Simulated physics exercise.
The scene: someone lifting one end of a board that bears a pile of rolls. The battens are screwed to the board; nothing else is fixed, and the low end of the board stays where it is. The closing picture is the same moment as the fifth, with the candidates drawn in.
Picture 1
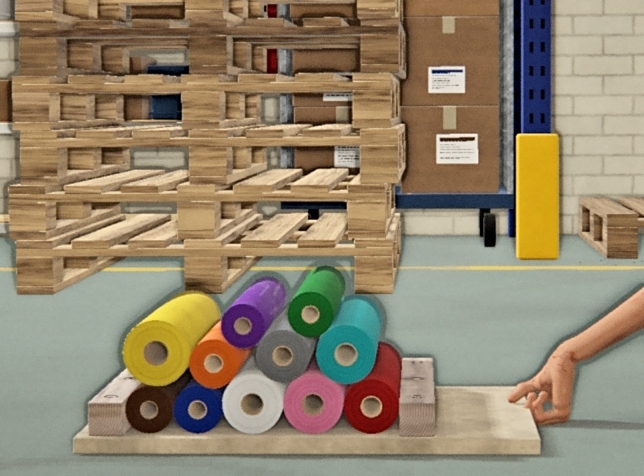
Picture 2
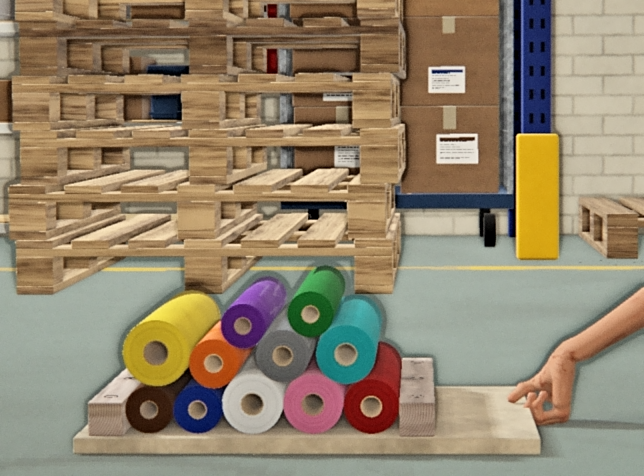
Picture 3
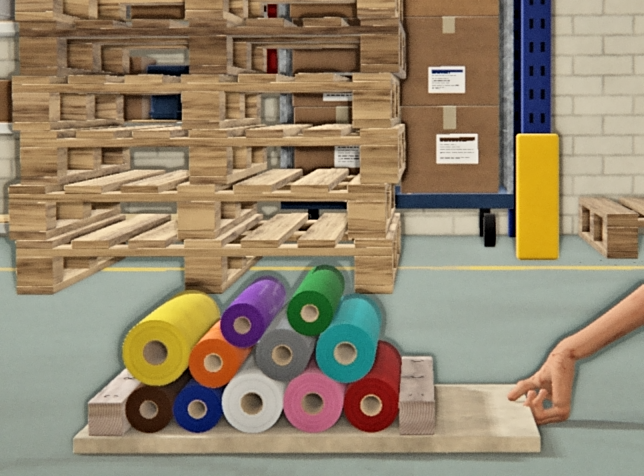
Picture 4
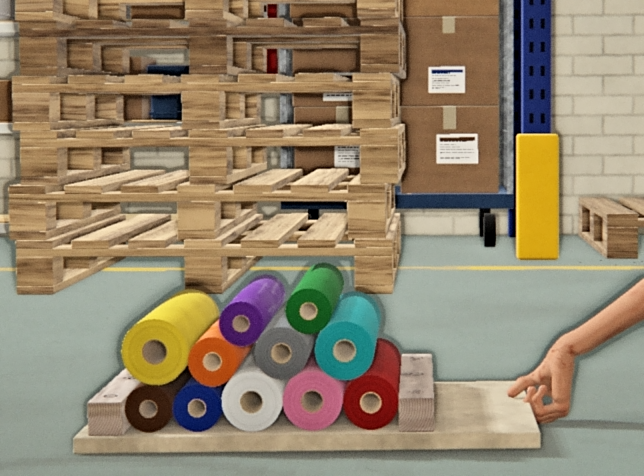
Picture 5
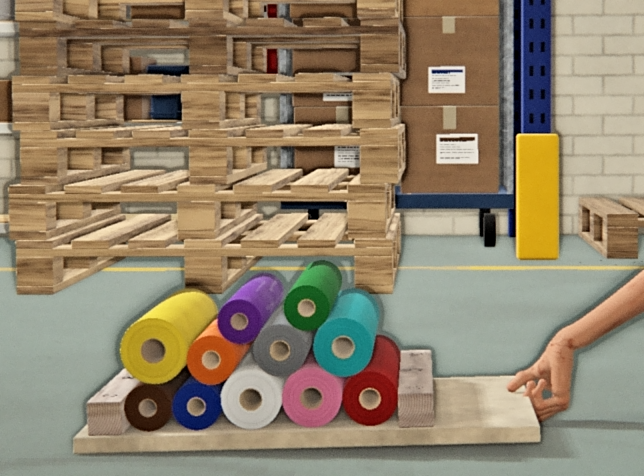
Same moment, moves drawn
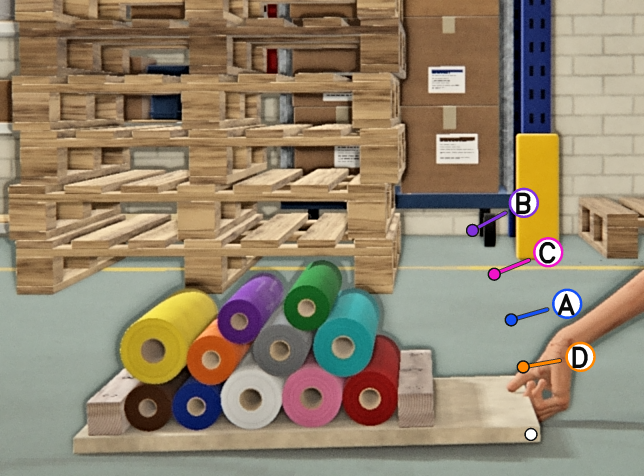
We see a stack of colourful rolls between two wooden blocks on a board, in front of stacked pallets. A hand at the right grips the board's end and raises it very slightly, the rolls staying piled together.
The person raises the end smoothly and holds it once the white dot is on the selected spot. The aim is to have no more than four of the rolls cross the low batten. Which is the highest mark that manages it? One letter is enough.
At most to B.
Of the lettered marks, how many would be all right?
Four of them.
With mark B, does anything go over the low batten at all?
Yes, at B.
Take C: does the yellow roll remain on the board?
The yellow roll: No.
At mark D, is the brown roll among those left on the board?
The brown roll: Yes.
On the marked copy, A at (511, 320); B at (472, 230); C at (494, 274); D at (523, 367); the white dot at (531, 434).
Following B. Soon after the start, board at 17°.
Later, board at 28°.
In the end, board at 28°, three over the low batten (orange, yellow, purple).
As for the rest, A three over the low batten (orange, yellow, purple); C three over the low batten (orange, yellow, purple); D one over the low batten (yellow).
